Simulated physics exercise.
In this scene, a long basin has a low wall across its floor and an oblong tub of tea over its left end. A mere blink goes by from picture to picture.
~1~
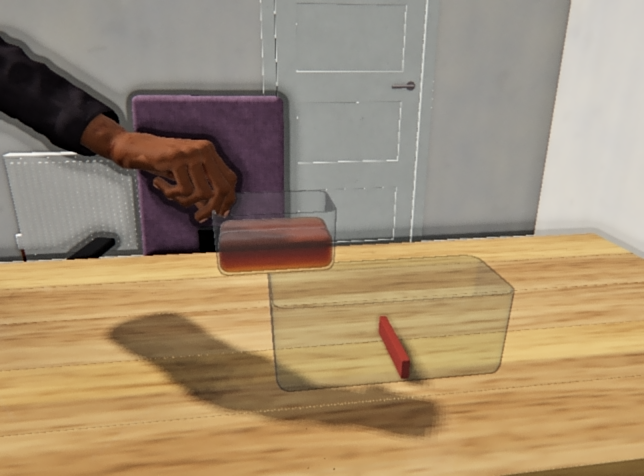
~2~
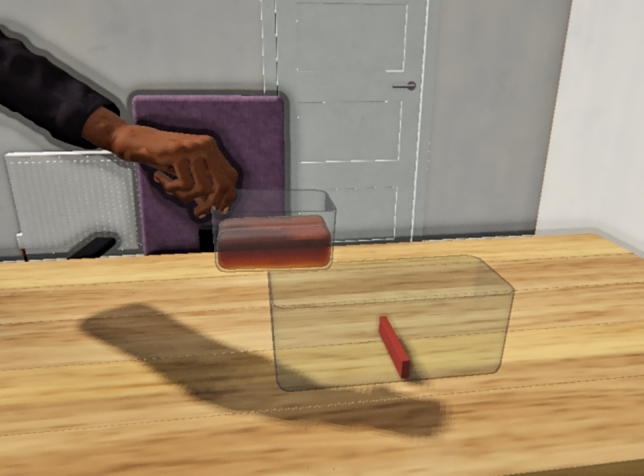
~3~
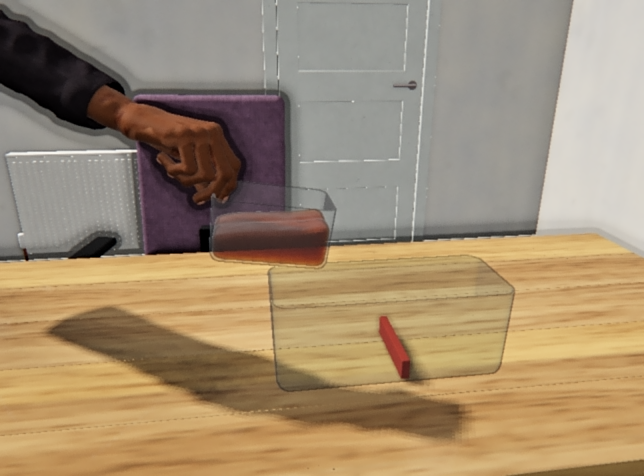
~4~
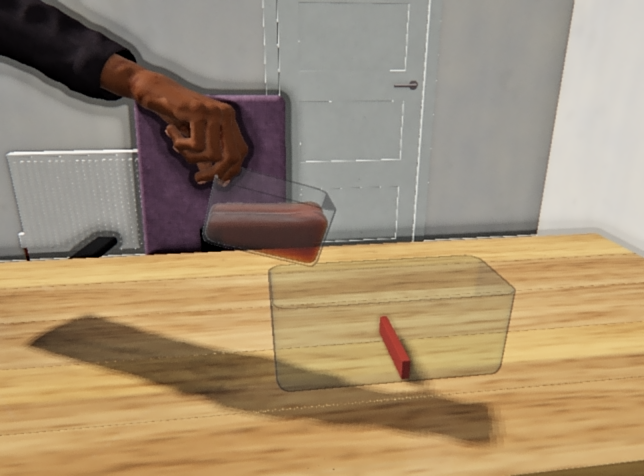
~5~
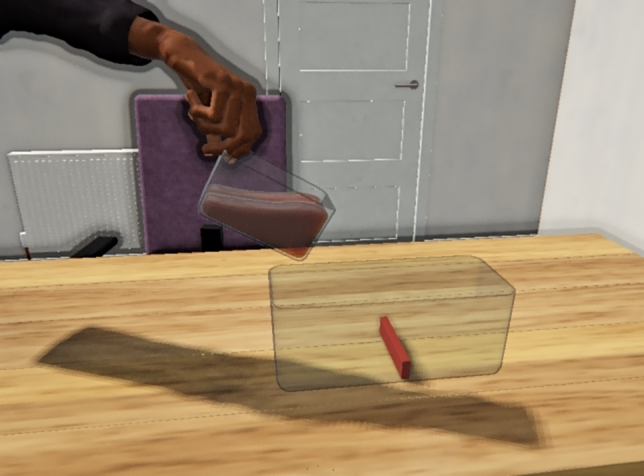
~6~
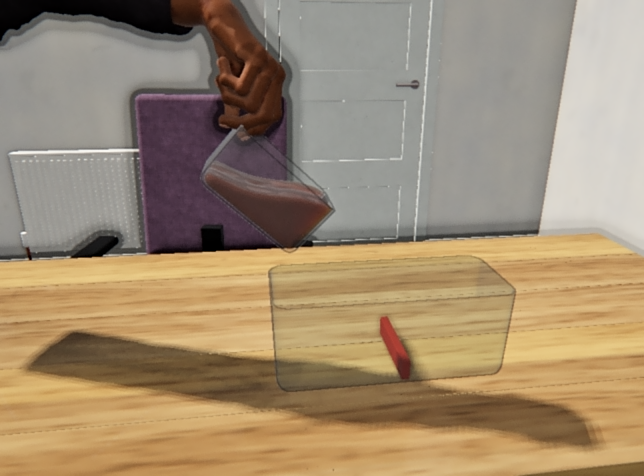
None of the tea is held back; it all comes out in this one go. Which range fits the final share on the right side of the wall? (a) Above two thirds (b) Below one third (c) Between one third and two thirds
Between one third and two thirds.
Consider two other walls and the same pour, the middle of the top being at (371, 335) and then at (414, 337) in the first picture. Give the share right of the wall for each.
70 % then 35 %, approximately.
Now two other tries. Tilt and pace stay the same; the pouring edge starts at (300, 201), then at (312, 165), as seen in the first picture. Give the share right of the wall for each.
About 35 and 55 per cent.
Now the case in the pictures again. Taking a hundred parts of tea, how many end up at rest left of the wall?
Roughly 30 in a hundred.
A moment on, the oblong tub is tipped right over and 35 per cent is still to pour, 5 is left of the wall and 0 right of it.
Next, the oblong tub is tipped right over and 3 per cent is still to pour, 10 is left of the wall and 75 right of it.
Then the oblong tub is tipped right over and 0 per cent is still to pour, 20 is left of the wall and 59 right of it.
Later the oblong tub is tipped right over and 1 per cent is still to pour, 31 is left of the wall and 61 right of it.
At rest 32 per cent lies left of the wall, 60 right of it and 7 outside.
